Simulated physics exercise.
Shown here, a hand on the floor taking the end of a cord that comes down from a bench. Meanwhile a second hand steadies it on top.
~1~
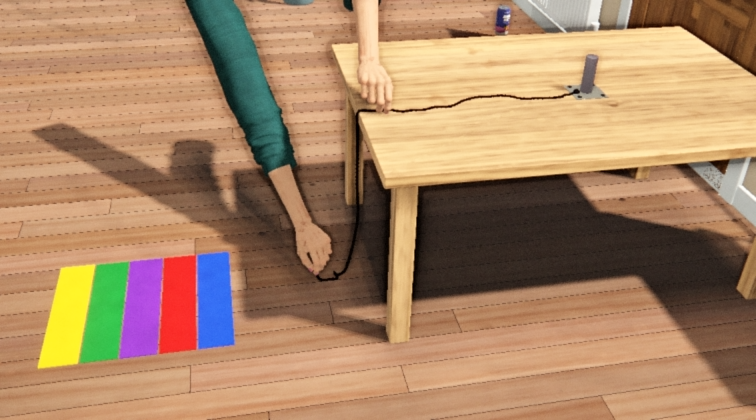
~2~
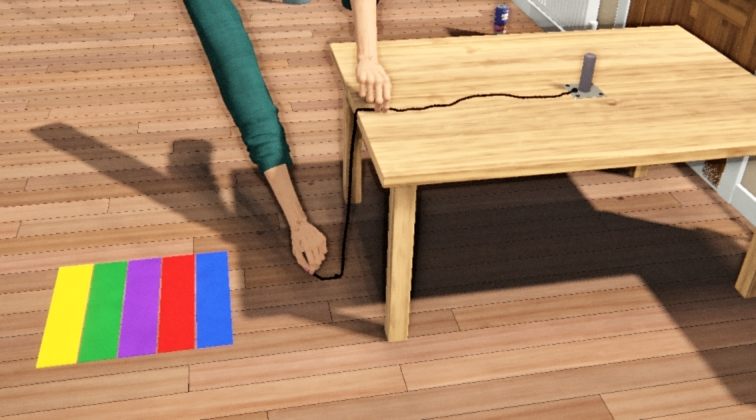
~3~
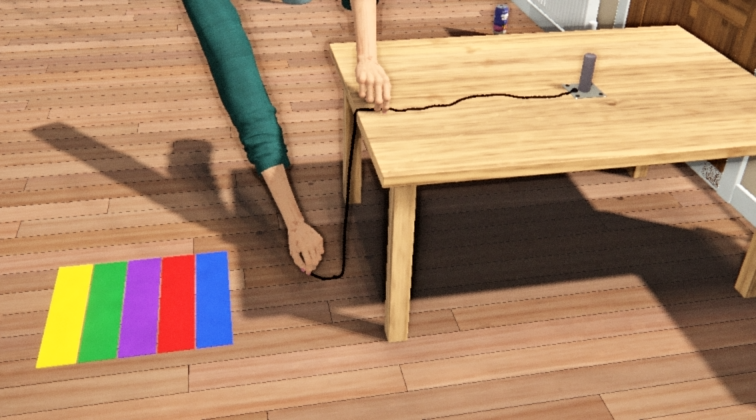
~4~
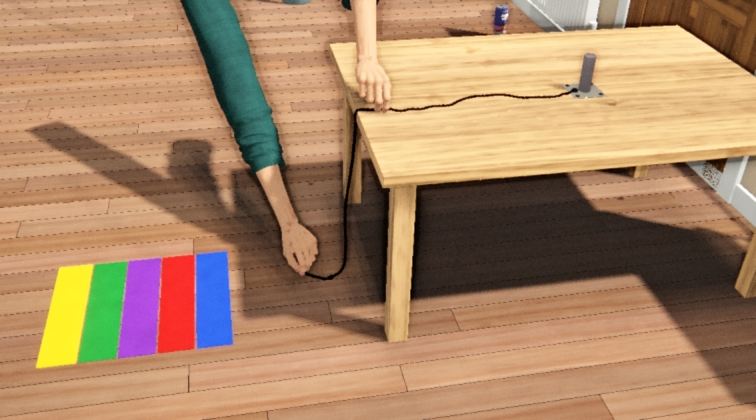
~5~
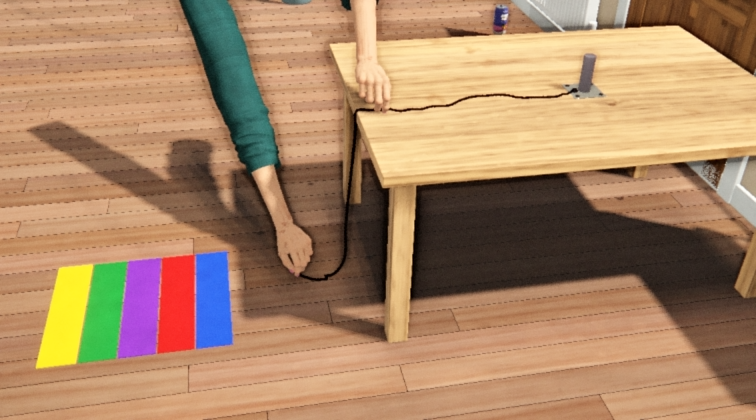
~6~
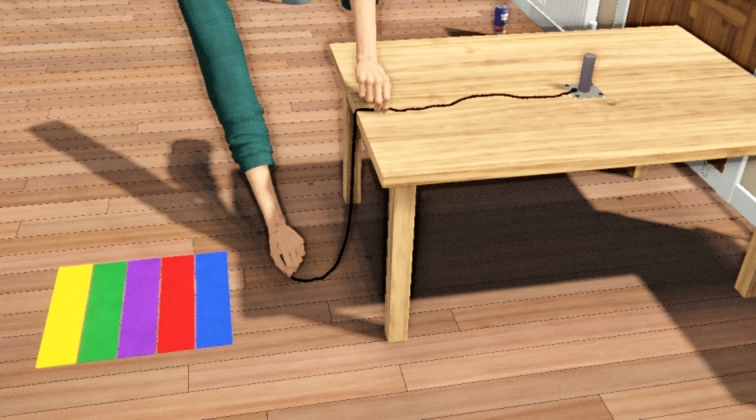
On a wooden floor beside a light wood table, a hand at the end of a green-sleeved arm draws a dark cord's end slightly left, toward a panel of coloured stripes, while another hand stays at the table's edge.
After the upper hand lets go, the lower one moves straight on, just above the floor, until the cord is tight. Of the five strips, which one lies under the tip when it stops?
The red strip.
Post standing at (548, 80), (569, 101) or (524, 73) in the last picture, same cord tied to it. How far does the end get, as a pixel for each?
First close to (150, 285), next close to (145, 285), last close to (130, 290).
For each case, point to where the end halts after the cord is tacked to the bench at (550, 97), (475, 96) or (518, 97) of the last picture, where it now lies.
Going through the tries, I'd expect close to (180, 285), (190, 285) and lastly (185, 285).
Soon after, end near (255, 276); short of the strips.
After that, end near (208, 281); over blue.
At the stop, end near (179, 284); over red. It halts on the red strip.
